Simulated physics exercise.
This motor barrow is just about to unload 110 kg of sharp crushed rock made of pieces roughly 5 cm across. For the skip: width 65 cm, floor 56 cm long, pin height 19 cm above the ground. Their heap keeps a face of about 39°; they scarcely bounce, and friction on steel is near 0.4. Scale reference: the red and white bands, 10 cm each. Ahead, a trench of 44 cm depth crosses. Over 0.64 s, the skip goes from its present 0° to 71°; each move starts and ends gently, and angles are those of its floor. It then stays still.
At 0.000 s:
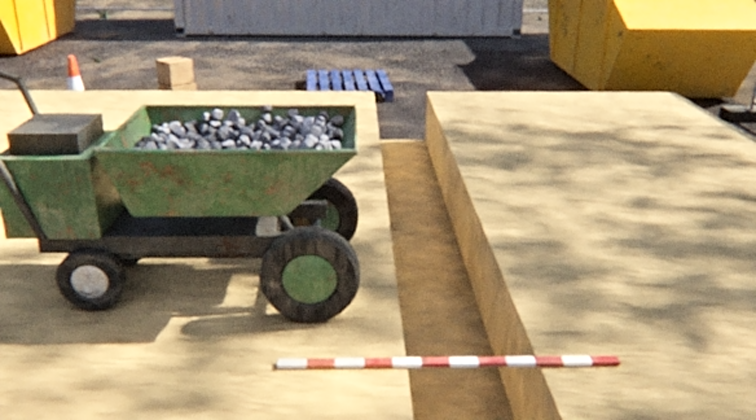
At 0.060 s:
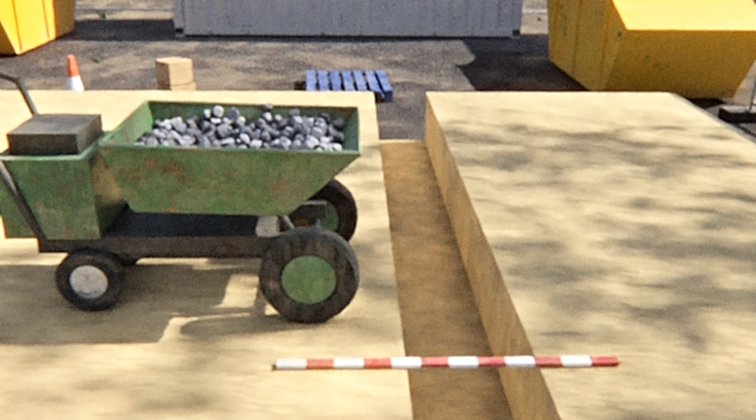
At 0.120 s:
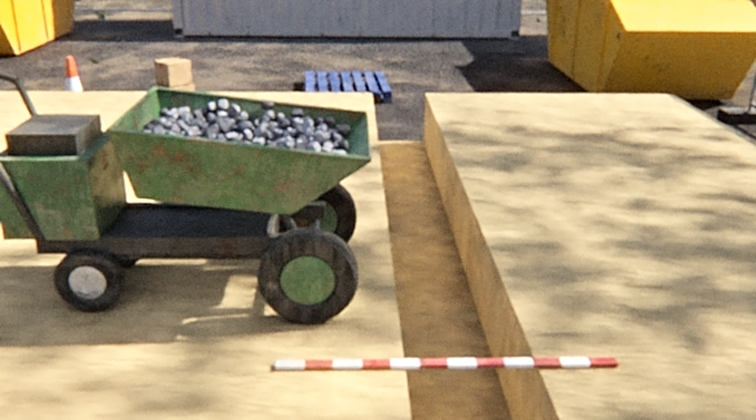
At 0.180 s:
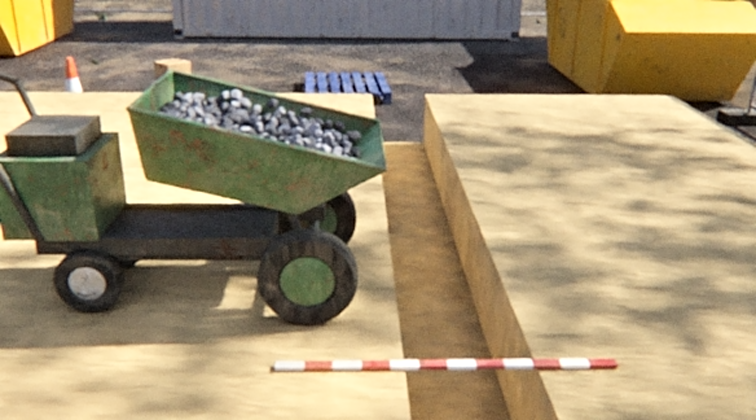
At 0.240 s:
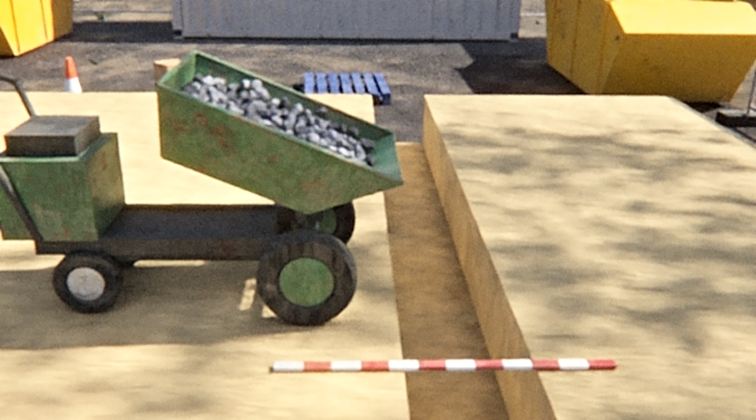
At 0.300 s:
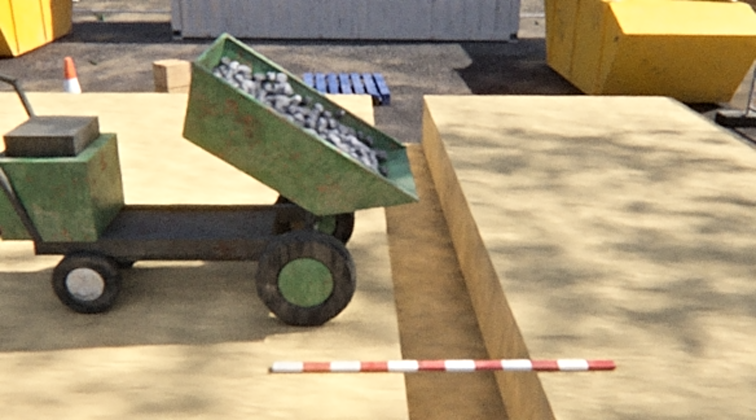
The green skip of a small wheeled barrow, loaded with grey crushed rock, tilts steadily, its rear rising and its front lip lowering to the right beside a trench, while the wheels and chassis stay in place.
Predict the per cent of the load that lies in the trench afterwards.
66 per cent.
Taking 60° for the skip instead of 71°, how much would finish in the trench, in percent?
Then roughly 55 percent.
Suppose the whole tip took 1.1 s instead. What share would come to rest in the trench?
It would come to roughly 90 per cent.
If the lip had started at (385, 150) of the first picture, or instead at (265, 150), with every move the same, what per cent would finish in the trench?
Roughly 45 in a hundred, then 95 in a hundred.
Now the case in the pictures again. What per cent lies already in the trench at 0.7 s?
About 30 per cent by then.
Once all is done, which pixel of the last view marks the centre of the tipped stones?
In the last view, about (482, 353).
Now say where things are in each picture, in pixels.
In the first frame, lip at (357, 152), floor tilted 0°, highest stones at (289, 120).
In the second frame, the skip is at 2°, its lip at (360, 154); the top of the load is at (249, 118); the stones move at 0.4 m/s on average.
In the third frame, lip at (371, 160), floor tilted 7°, highest stones at (210, 114); the stones move at 0.8 m/s on average.
In the fourth frame, lip at (387, 170), floor tilted 14°, highest stones at (195, 101); the stones move at 1.2 m/s on average.
In the fifth frame, lip at (403, 184), floor tilted 22°, highest stones at (202, 86); the stones move at 1.4 m/s on average.
In the sixth frame, lip at (419, 201), floor tilted 32°, highest stones at (226, 70); the stones move at 1.5 m/s on average.
After 0.5 s the floor is at 60°; 100 % in the skip; the foremost stones are at (423, 213).
After 0.7 s the floor is at 71°; 71 % in the skip, 28 % in the trench, 1 % past the trench; the foremost stones are at (515, 286).
After 1.1 s the floor is at 71°; 7 % in the skip, 59 % in the trench, 34 % past the trench; the foremost stones are at (666, 280).
After 3.0 s the floor is at 71°; 0 % in the skip, 66 % in the trench, 34 % past the trench; the foremost stones are past the picture's edge.
